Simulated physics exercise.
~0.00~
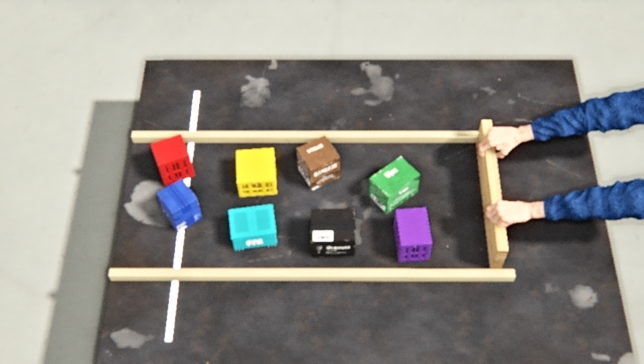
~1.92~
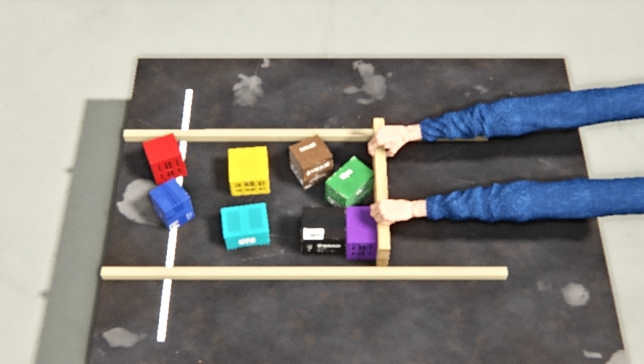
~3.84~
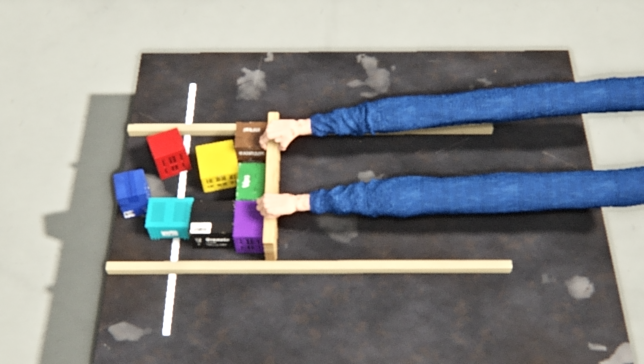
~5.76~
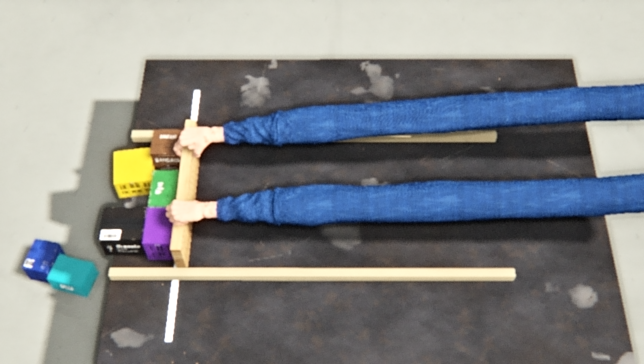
Two blue-sleeved hands pushed an upright plank leftward across a dark platform, sweeping a jumble of colored boxes together until it reached the white tape, and the turquoise, blue and red ones went off the left edge while the others stayed bunched against the plank.
